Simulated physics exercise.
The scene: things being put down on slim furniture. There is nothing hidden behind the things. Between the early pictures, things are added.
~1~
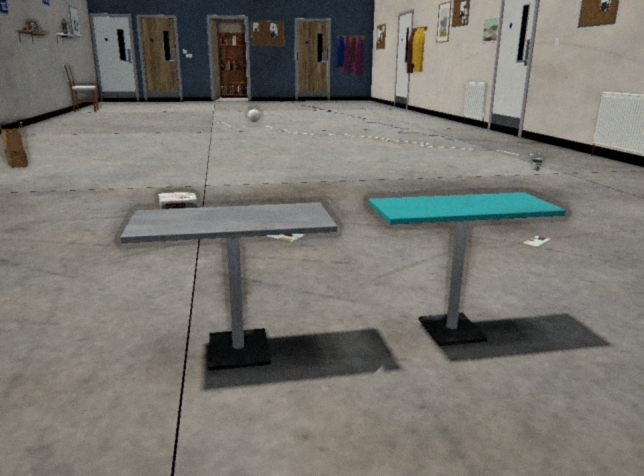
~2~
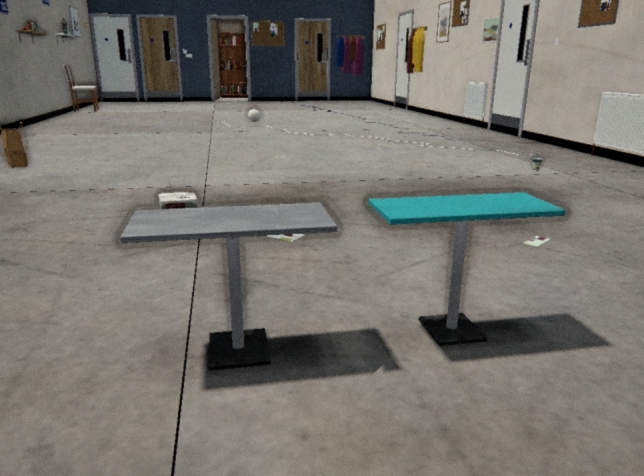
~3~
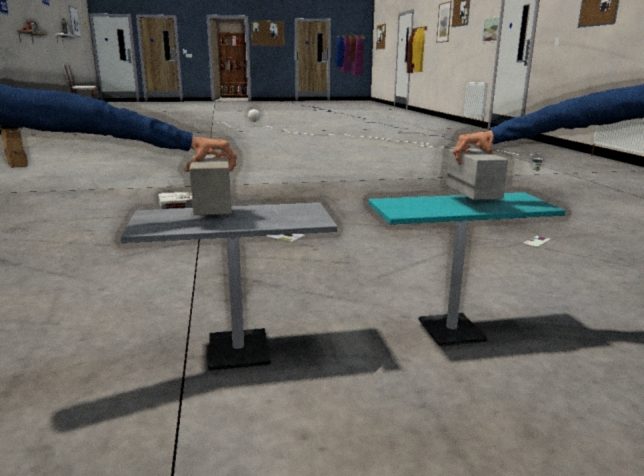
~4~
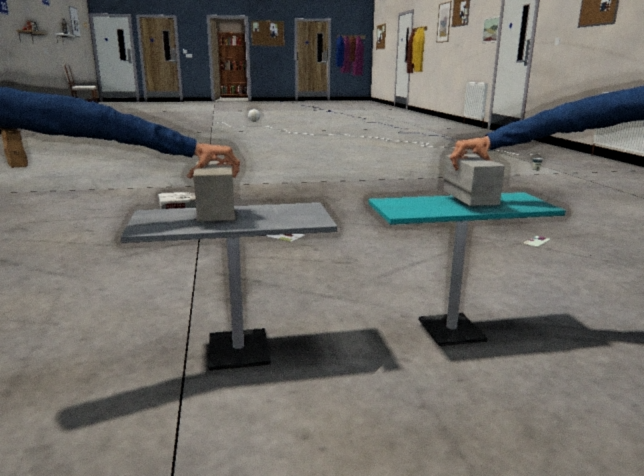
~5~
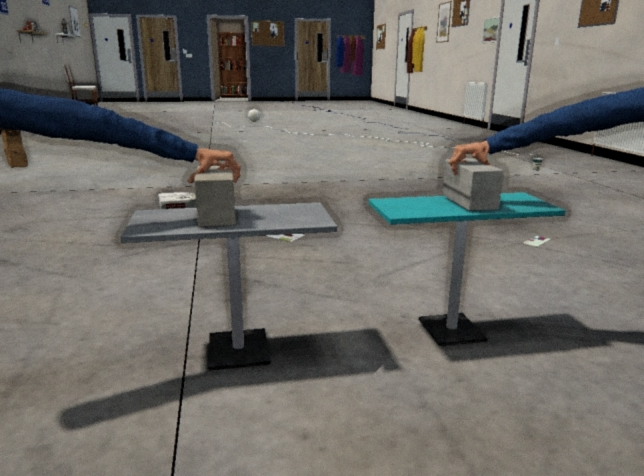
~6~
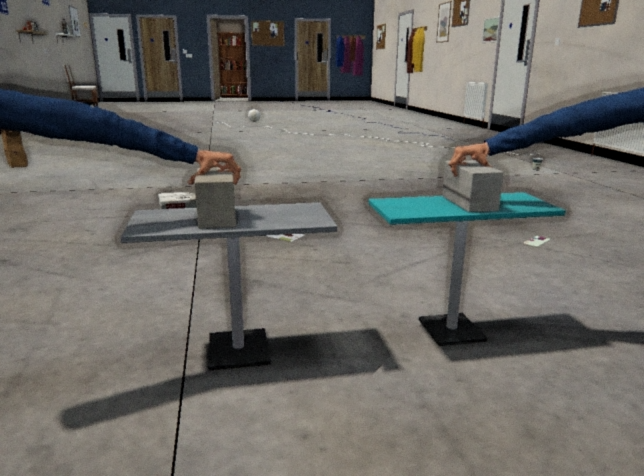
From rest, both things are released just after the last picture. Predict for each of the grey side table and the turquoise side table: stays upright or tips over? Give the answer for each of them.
Prediction: The grey side table stays upright, the turquoise side table stays upright.
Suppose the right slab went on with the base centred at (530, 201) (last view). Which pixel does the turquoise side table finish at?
Settles at approximately (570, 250) in the last view.
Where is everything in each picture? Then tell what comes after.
In the first picture, grey side table (232, 221); turquoise side table (464, 207).
In the second picture, turquoise side table (464, 207).
In the third picture, still on the way; grey side table (232, 221); right slab (475, 173).
In the fourth picture, still on the way; turquoise side table (464, 207); left slab (215, 190).
In the fifth picture, still on the way; grey side table (232, 221); right slab (471, 183).
In the sixth picture, in place, still held; grey side table (232, 221); turquoise side table (464, 207); left slab (216, 196).
Then, 0.34 s after the last picture, grey side table at rest near (232, 221); turquoise side table at rest near (464, 207).
At rest, the grey side table holds firm, near (232, 221); the turquoise side table holds firm, near (464, 207).
